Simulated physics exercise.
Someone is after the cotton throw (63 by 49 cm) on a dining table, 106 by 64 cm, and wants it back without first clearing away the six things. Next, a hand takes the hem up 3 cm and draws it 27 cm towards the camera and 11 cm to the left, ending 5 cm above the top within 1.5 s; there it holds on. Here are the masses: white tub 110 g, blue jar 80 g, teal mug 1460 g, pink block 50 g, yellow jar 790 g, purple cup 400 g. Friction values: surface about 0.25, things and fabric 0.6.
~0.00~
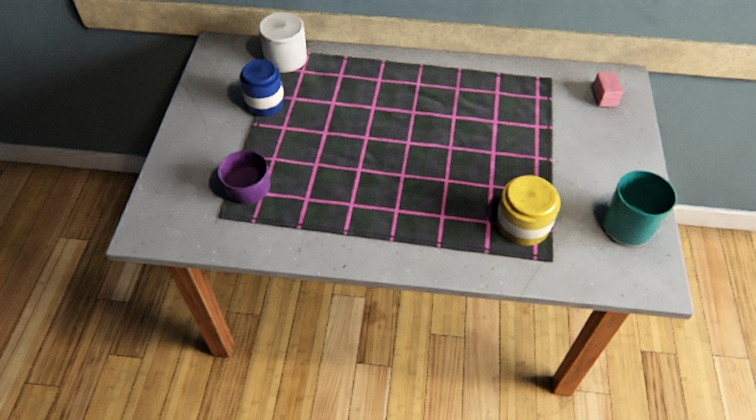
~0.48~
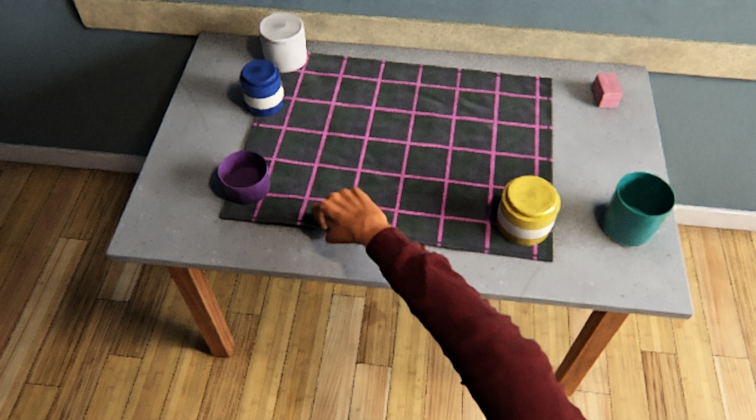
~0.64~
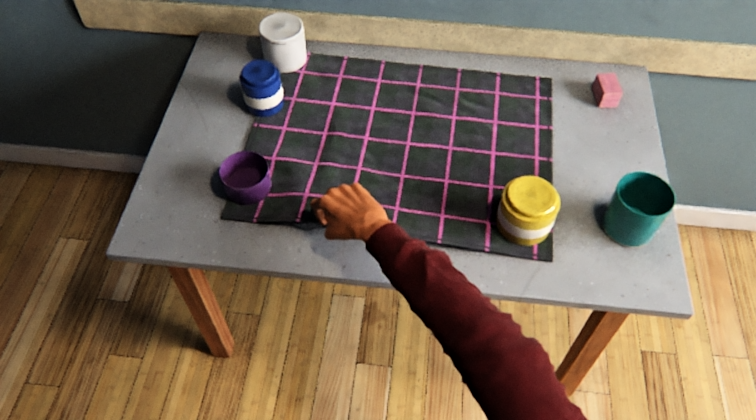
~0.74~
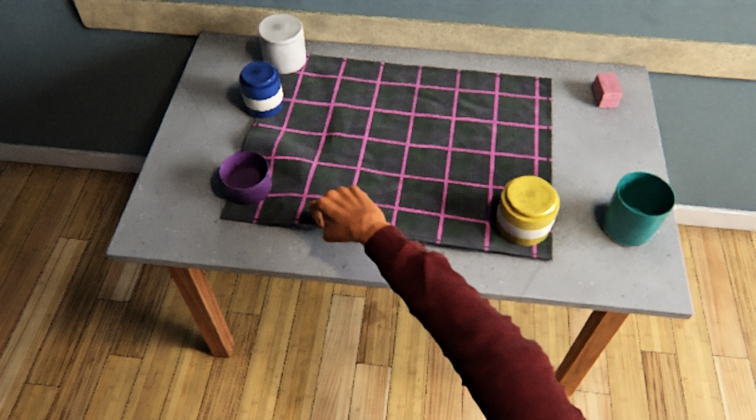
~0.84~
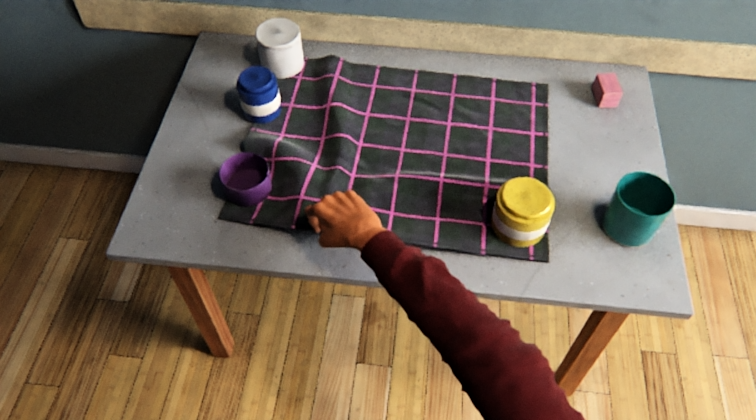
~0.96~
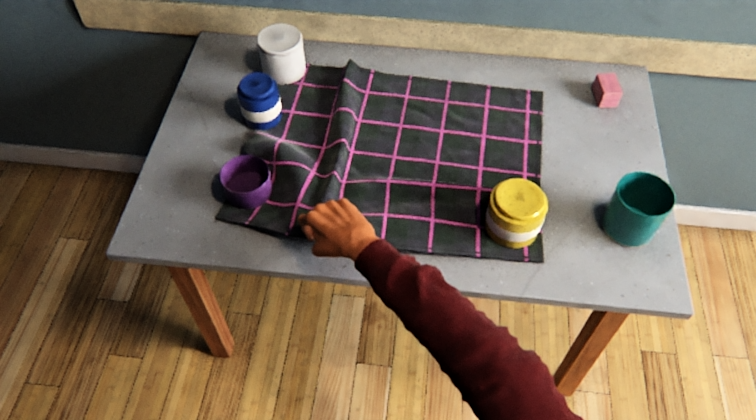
A grey dining table on a wooden plank floor against a blue-grey wall is seen from above by a still camera. A dark cloth with pink grid lines lies among a white tub, blue jar and purple cup at left, a yellow jar, teal mug and pink block at right. A maroon-sleeved arm grips the near edge and pulls slightly left, bunching the cloth into folds and shifting the yellow jar slightly left.
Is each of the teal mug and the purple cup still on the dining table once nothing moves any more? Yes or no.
Teal mug yes, purple cup no.
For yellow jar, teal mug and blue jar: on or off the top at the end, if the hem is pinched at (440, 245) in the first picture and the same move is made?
Well, in that case the yellow jar tips off, the teal mug survives on top and the blue jar survives on top.
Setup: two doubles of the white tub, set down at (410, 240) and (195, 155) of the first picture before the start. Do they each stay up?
First leaves the top, second keeps its place.
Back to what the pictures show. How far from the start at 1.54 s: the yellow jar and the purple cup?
About: Yellow jar 15 cm, purple cup 15 cm.
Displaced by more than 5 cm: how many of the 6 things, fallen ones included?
The total comes out at 4.
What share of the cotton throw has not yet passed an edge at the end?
Roughly 75%.
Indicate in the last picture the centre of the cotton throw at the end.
The middle ends up near pixel (278, 234).
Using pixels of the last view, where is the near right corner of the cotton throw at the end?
It ends up approximately at (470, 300).
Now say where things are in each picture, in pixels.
The first frame shows shows, teal mug (647, 192); purple cup (243, 169); cotton throw corners (219, 218) (552, 79) (553, 262).
The second frame shows shows, cotton throw corners (220, 218) (552, 79); grip (327, 228).
The third frame shows shows, cotton throw corners (221, 219) (552, 79); grip (326, 223).
The fourth frame shows shows, cotton throw corners (220, 219) (551, 79); grip (324, 226).
The fifth frame shows shows, yellow jar (527, 196); white tub (278, 32); blue jar (256, 77); cotton throw corners (218, 219) (548, 85); grip (320, 231).
The sixth frame shows shows, teal mug (646, 194); purple cup (245, 173); cotton throw corners (215, 218) (543, 92) (543, 263); grip (314, 239).
By 1.2 s, 100 % of the cotton throw is still over the top; purple cup 6 cm off its start, white tub 11 cm off its start, blue jar 10 cm off its start.
By 1.5 s, 90 % of the cotton throw is still over the top; purple cup 14 cm off its start, white tub 19 cm off its start, blue jar 18 cm off its start.
By 1.8 s, 80 % of the cotton throw is still over the top; purple cup on its side, 25 cm off its start at (184, 293), white tub 24 cm off its start at (284, 103), blue jar 22 cm off its start at (236, 151).
By 2.1 s, 75 % of the cotton throw is still over the top; purple cup over the edge, white tub 26 cm off its start, blue jar 25 cm off its start.
By 3.7 s, 75 % of the cotton throw is still over the top; purple cup over the edge, teal mug 0 cm off its start at (646, 194), white tub 26 cm off its start at (271, 112), blue jar 25 cm off its start at (224, 162).
